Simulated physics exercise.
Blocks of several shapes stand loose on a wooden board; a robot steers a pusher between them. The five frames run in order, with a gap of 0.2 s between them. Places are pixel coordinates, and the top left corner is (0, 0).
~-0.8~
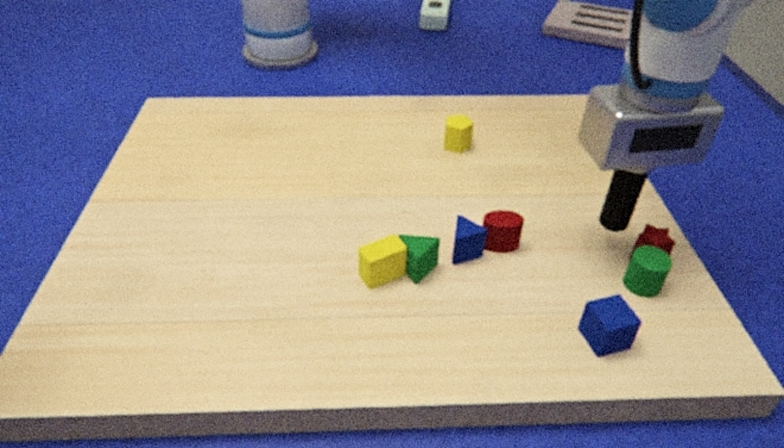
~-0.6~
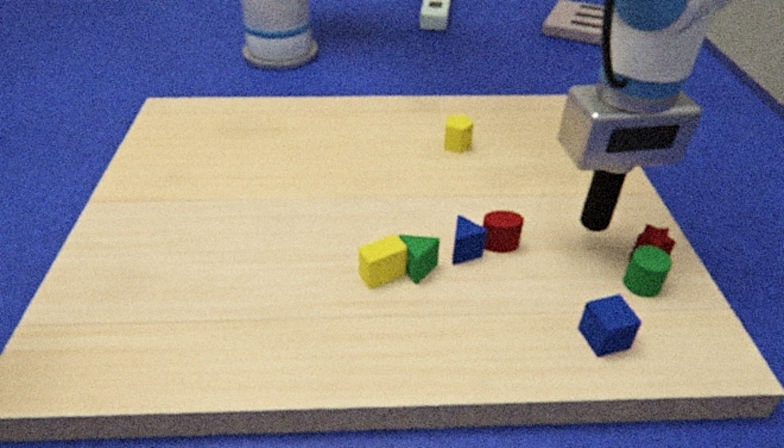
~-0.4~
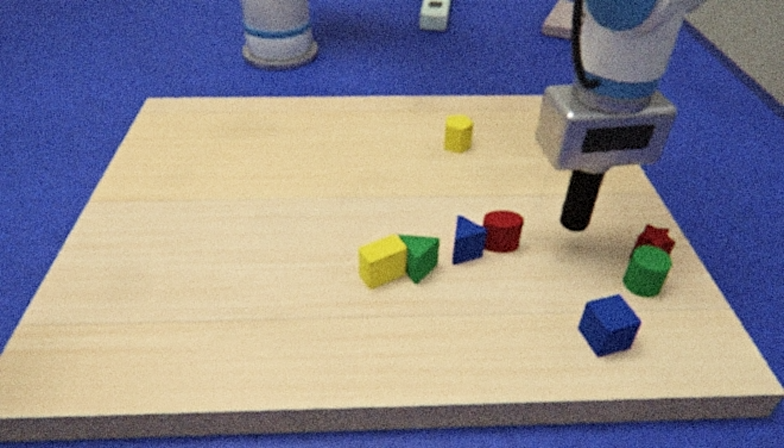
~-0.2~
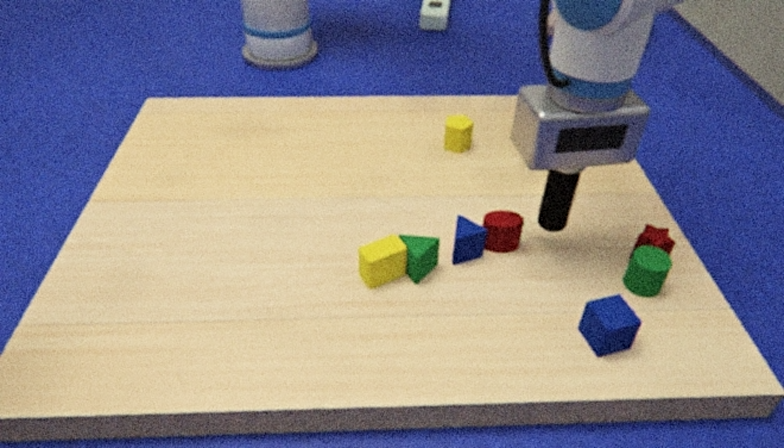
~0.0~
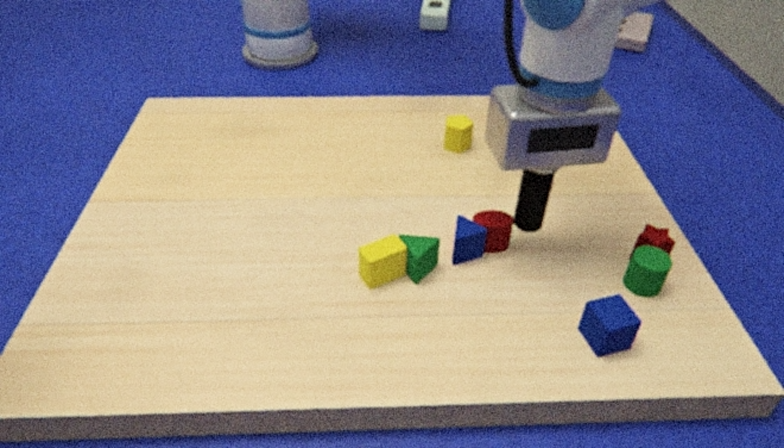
On a wooden board scattered with small coloured blocks, a robot arm slid its black pusher steadily left, then nudged the red round block slightly left towards the blue triangular one.
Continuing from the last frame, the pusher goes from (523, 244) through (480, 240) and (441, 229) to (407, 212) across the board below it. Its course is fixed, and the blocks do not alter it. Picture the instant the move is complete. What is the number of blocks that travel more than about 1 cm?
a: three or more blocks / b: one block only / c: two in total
That would be c.
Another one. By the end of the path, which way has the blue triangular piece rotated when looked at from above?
Spin direction: Counter-clockwise.
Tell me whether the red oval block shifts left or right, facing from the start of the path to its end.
It moves over to the left.
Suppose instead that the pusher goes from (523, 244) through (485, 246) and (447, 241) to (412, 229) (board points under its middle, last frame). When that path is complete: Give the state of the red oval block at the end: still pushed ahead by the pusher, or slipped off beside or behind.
It is still in front.
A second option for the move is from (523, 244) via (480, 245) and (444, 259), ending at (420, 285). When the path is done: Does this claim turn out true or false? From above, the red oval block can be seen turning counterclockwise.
The claim does not hold.
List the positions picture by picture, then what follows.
The first frame shows tip of the pusher (613, 224), middles of tops, green triangular piece (419, 243), blue triangular piece (467, 227), red oval block (504, 218).
The second frame shows pusher (594, 224), nothing pushed.
The third frame shows pusher (573, 224), nothing pushed.
The fourth frame shows pusher (551, 224), nothing pushed.
The fifth frame shows pusher (527, 224), green triangular piece (419, 243), blue triangular piece (467, 227), red oval block (494, 218).
The first path, step by step. One third of the way, pusher (482, 220); blue triangular piece (452, 230), turned 30° anticlockwise; red oval block (448, 213).
Two thirds of the way, pusher (442, 209); blue triangular piece (452, 230), turned 30° anticlockwise; red oval block (411, 209), turned 30° anticlockwise.
At the end, pusher (408, 192); green triangular piece unmoved; blue triangular piece (452, 230), turned 30° anticlockwise; red oval block (395, 203), turned 95° anticlockwise.
